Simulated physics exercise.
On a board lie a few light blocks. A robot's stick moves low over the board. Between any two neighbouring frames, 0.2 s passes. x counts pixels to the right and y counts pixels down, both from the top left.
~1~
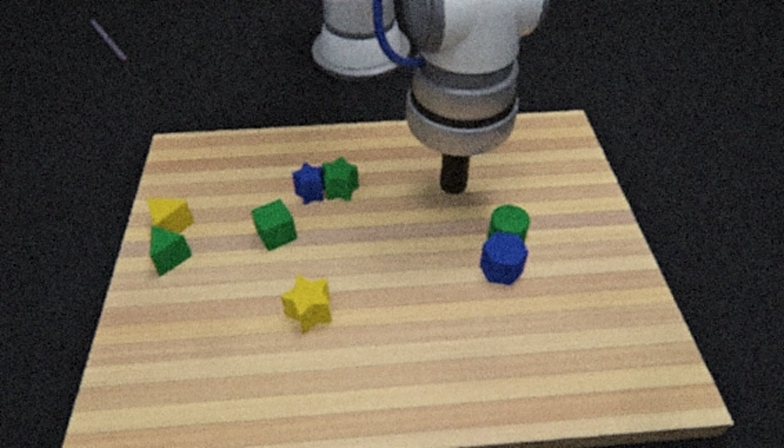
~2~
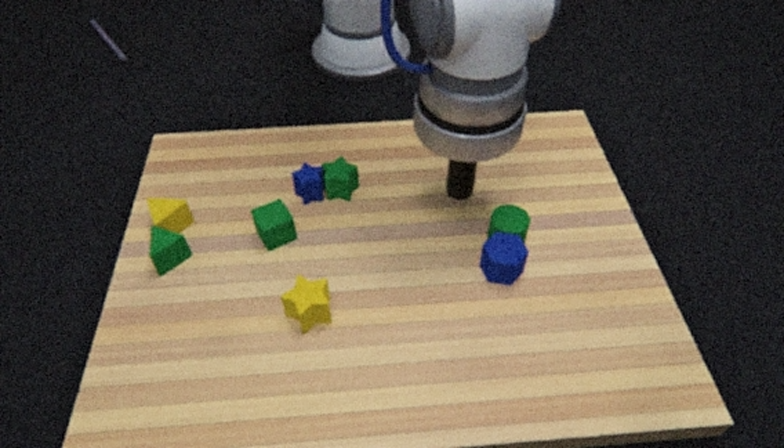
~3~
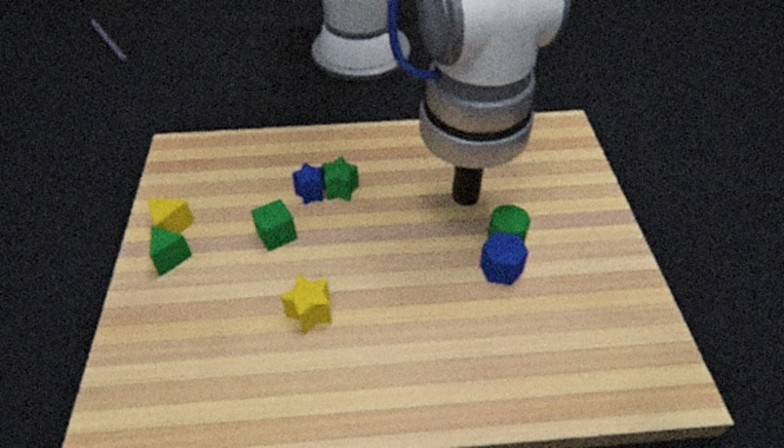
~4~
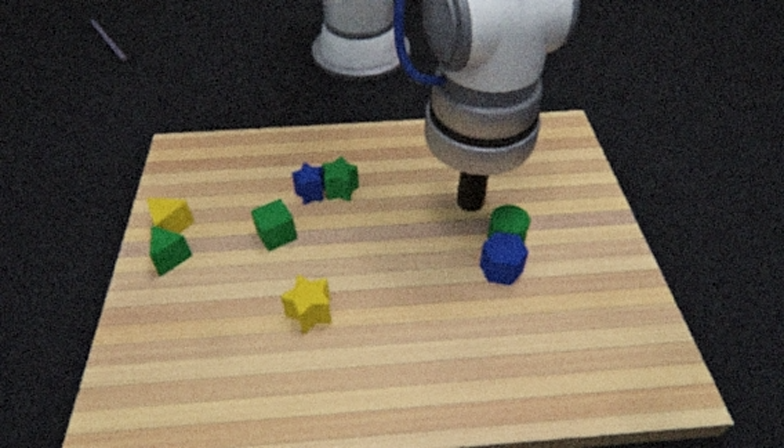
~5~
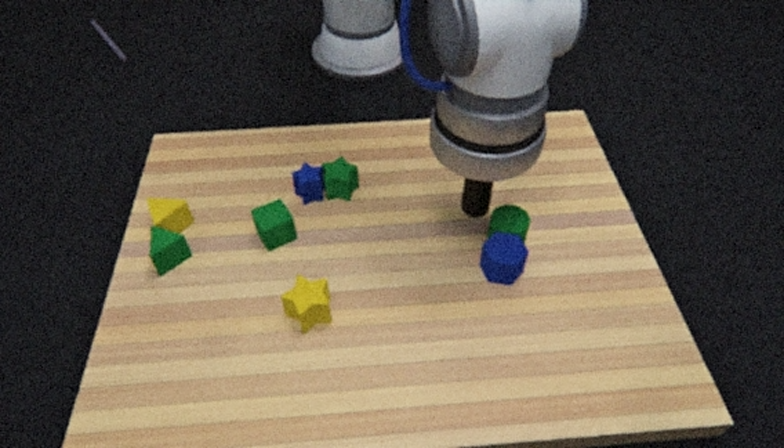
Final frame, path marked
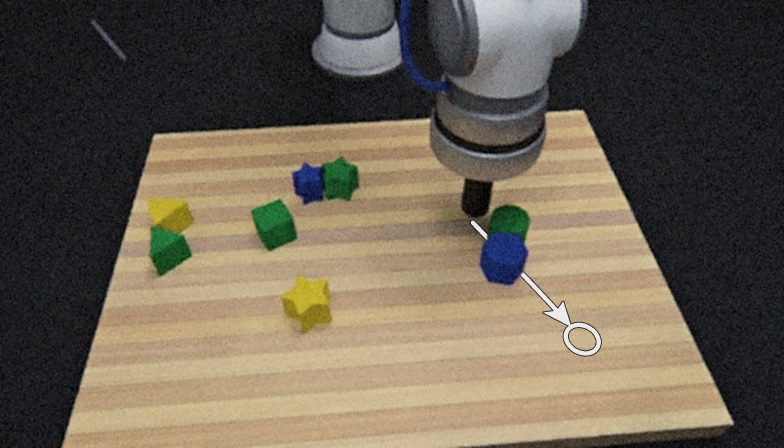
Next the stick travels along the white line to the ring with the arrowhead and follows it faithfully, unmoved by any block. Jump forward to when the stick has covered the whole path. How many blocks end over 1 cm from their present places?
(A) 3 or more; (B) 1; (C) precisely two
Option C.
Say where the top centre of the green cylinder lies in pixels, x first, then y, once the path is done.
Its top centre lands on (554, 238).
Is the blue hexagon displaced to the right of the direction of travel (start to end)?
Short answer: Yes.
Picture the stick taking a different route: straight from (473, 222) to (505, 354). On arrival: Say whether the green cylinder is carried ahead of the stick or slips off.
Beside or behind it.
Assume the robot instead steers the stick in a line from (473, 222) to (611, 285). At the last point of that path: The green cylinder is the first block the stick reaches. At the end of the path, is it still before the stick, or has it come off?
Prediction: Still leading.
Path on the board, from (473, 222) directly to (582, 339).
What follows on the original path. One third of the way, stick (509, 243); blue hexagon (515, 266), turned 35° clockwise; green cylinder (545, 233).
Two thirds of the way, stick (547, 282); blue hexagon (525, 297), turned 110° clockwise; green cylinder (554, 238).
At the end, stick (588, 326); blue hexagon (525, 297), turned 110° clockwise; green cylinder (554, 238).
